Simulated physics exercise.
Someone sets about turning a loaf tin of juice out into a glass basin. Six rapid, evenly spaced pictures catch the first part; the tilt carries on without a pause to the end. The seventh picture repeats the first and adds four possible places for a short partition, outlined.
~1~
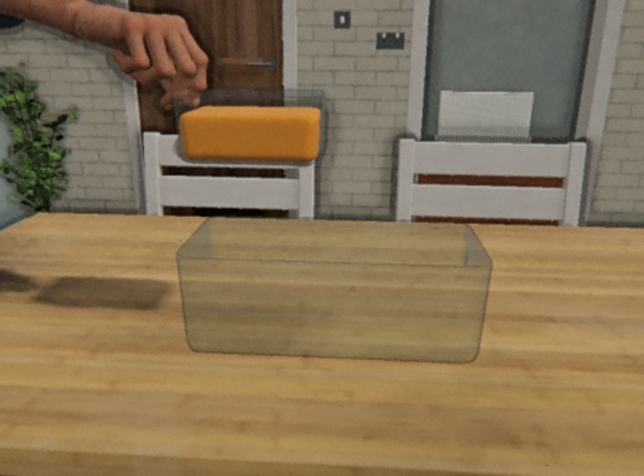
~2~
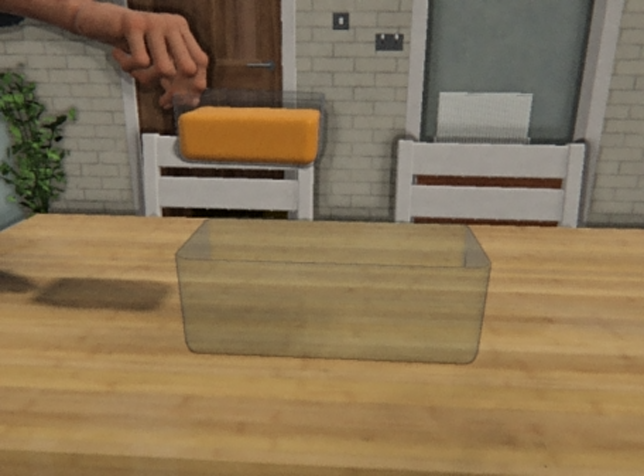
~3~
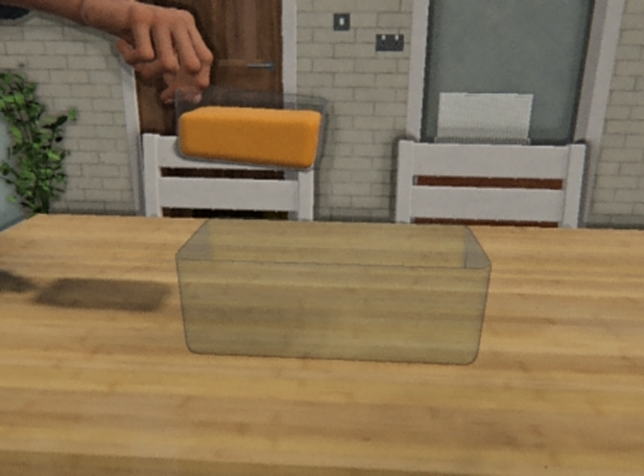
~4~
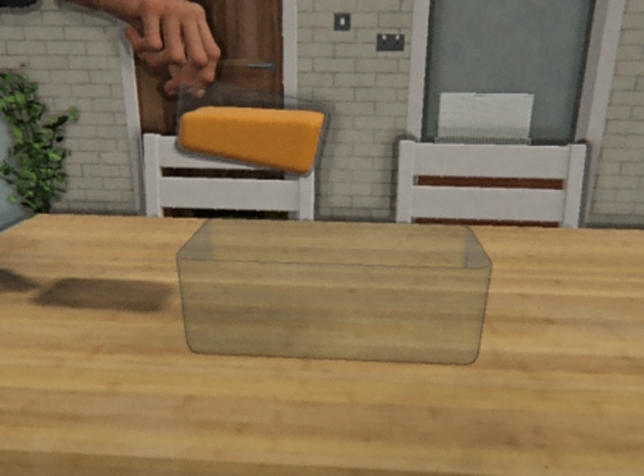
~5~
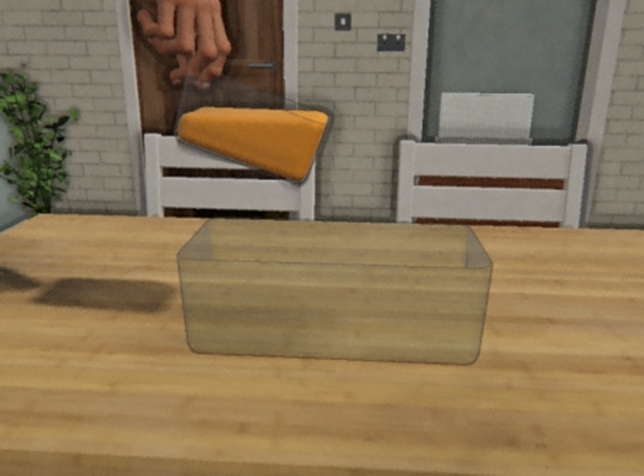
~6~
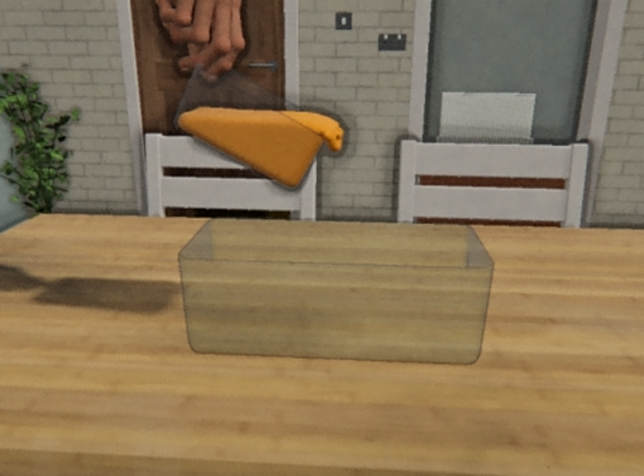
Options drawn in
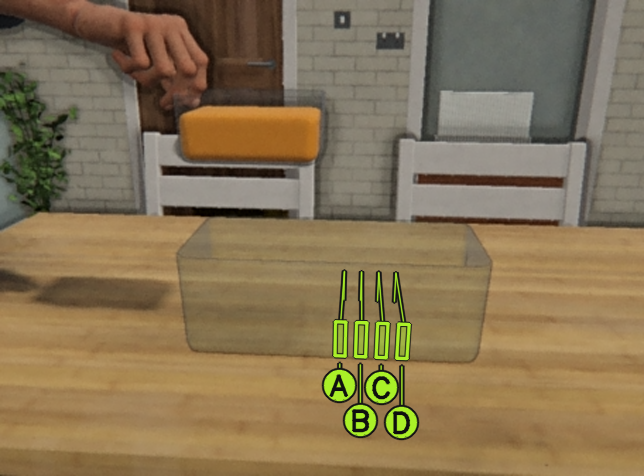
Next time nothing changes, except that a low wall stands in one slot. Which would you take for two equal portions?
It is C.
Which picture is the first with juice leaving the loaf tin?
Picture 6.
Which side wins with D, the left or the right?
The left one.
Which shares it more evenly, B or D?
B.
On the marked copy, A at (339, 363); B at (360, 364); C at (381, 365); D at (401, 366).
Choosing A, about 26 % ends left of the wall and 73 % right of it.
Choosing B, about 35 % ends left of the wall and 64 % right of it.
Choosing C, about 52 % ends left of the wall and 48 % right of it.
Choosing D, about 88 % ends left of the wall and 12 % right of it.
